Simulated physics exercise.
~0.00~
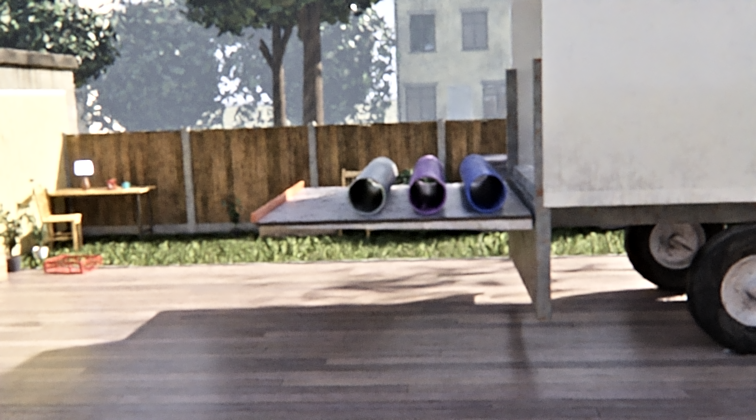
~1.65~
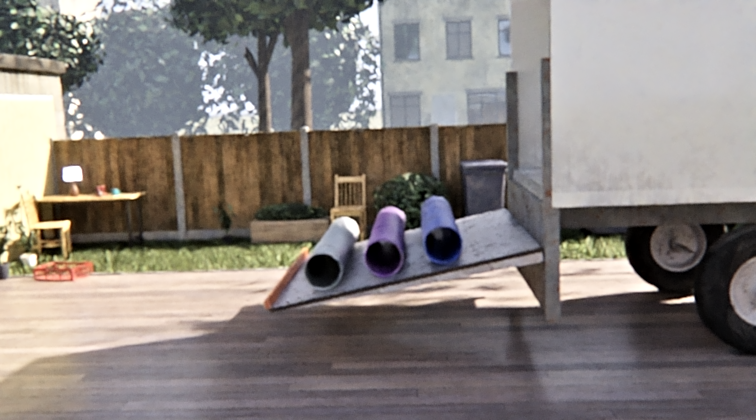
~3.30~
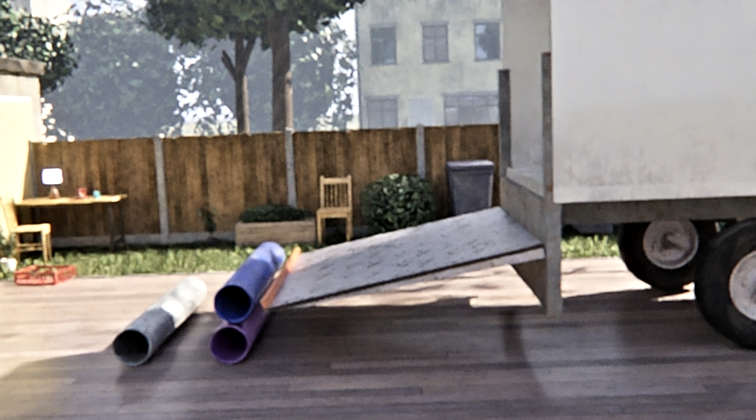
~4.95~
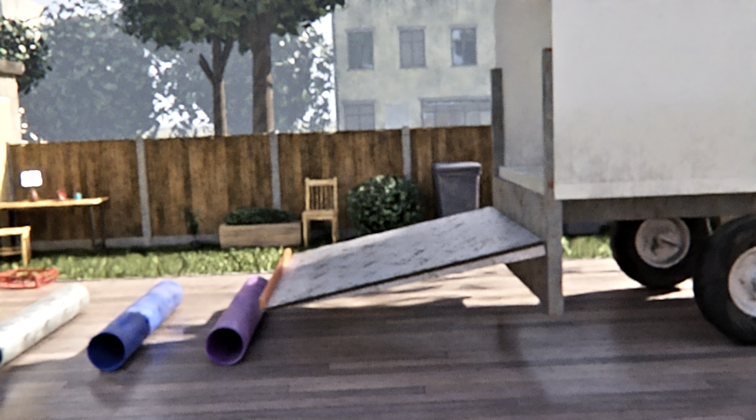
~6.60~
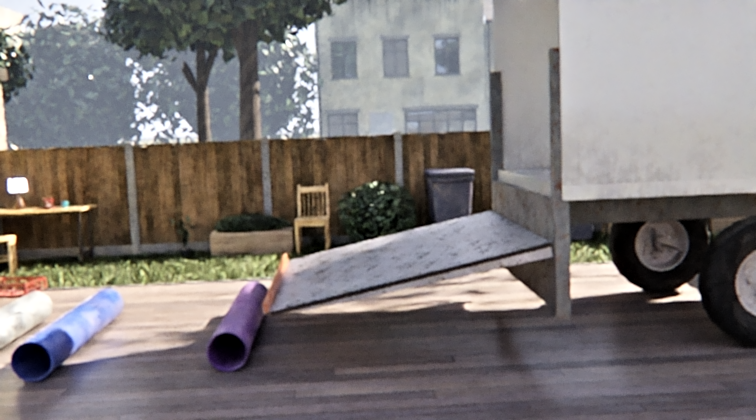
A pale lorry stands at the right of a sunlit, wood-floored yard, seen from the side, with a wooden fence, trees and a building behind. Its tail-lift juts left, carrying three hollow pipes seen end-on, grey, purple and blue from left to right, with an orange stop at the outer edge. The plate sinks and tilts down to the left, and the pipes roll toward the stop. All three go over it, the grey leading and the blue riding above the purple. Blue drops and rolls left after the grey, while purple rests on the ground just beyond the empty ramp.
